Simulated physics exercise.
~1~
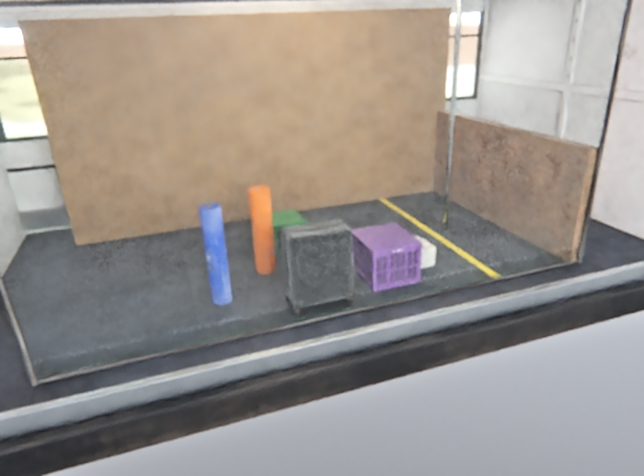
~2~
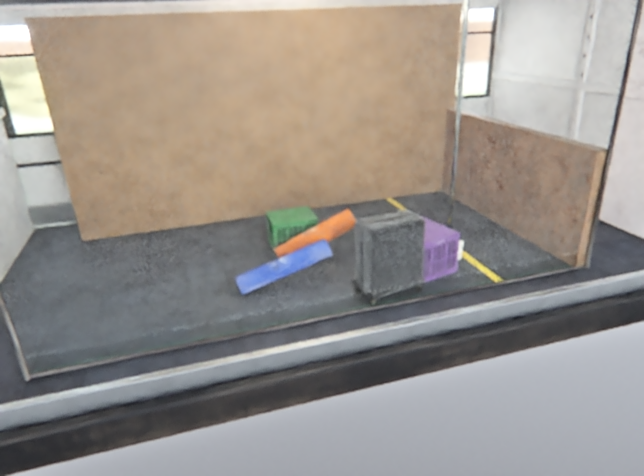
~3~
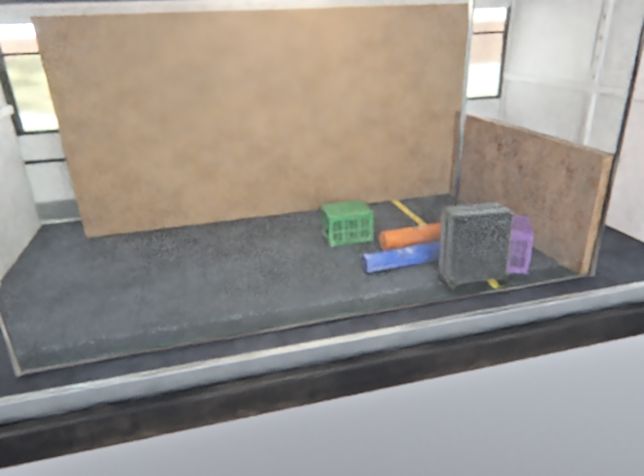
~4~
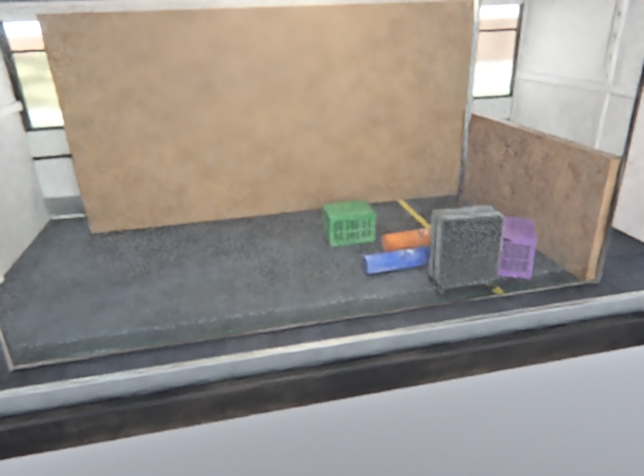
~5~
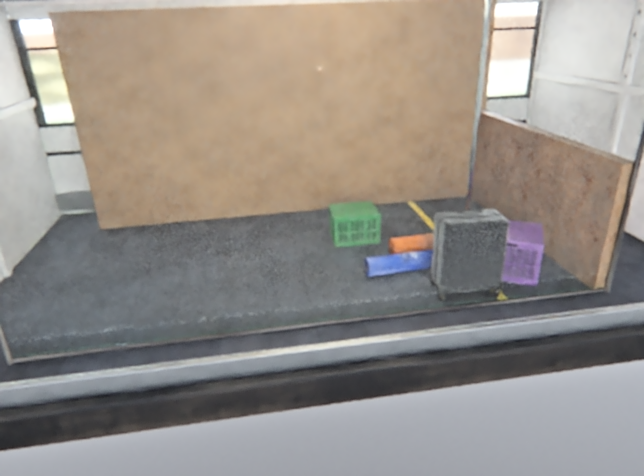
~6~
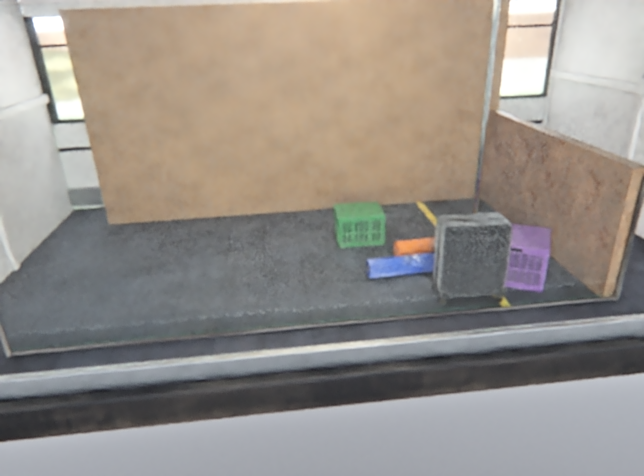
Two rolls topple as the load slides right, and the purple crate crosses the yellow line.
